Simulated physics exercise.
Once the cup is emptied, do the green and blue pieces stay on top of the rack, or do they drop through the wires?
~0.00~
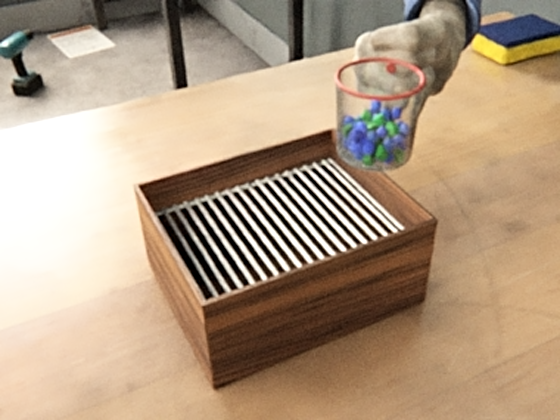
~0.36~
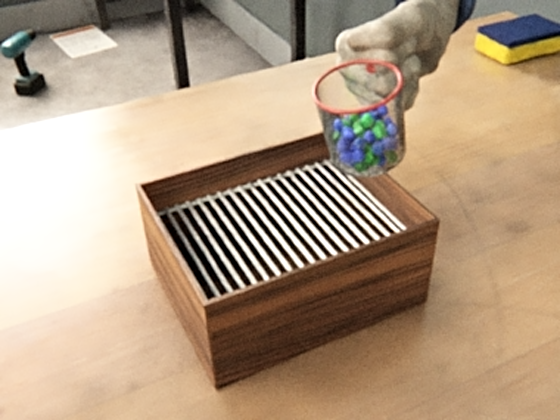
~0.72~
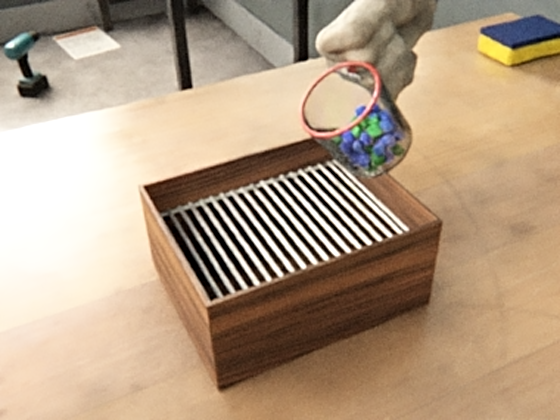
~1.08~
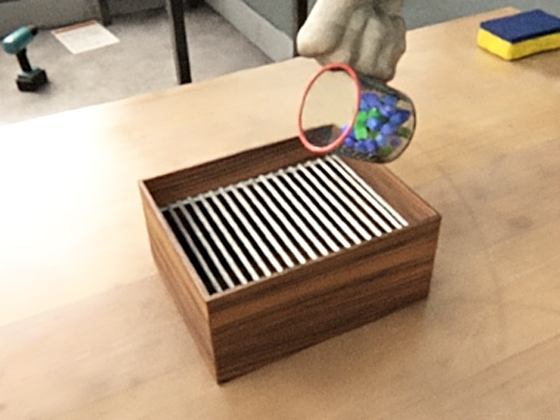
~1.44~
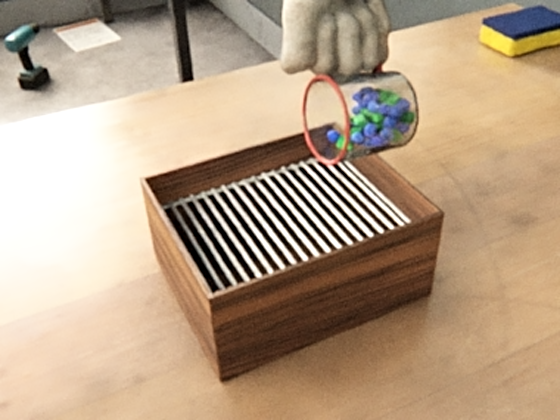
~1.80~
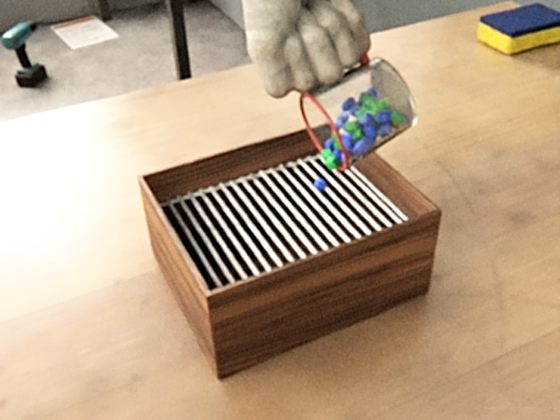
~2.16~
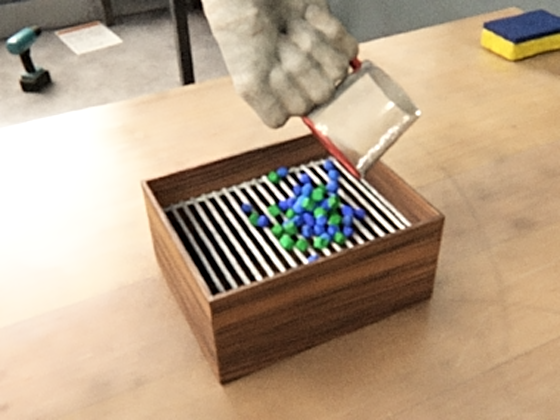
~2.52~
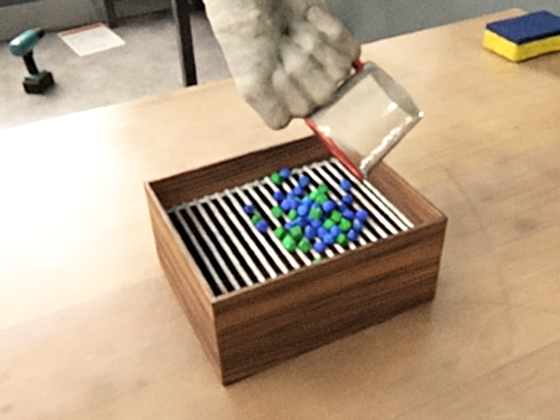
Both the green and the blue pieces stay on top of the rack, and none of them drop through the wires.
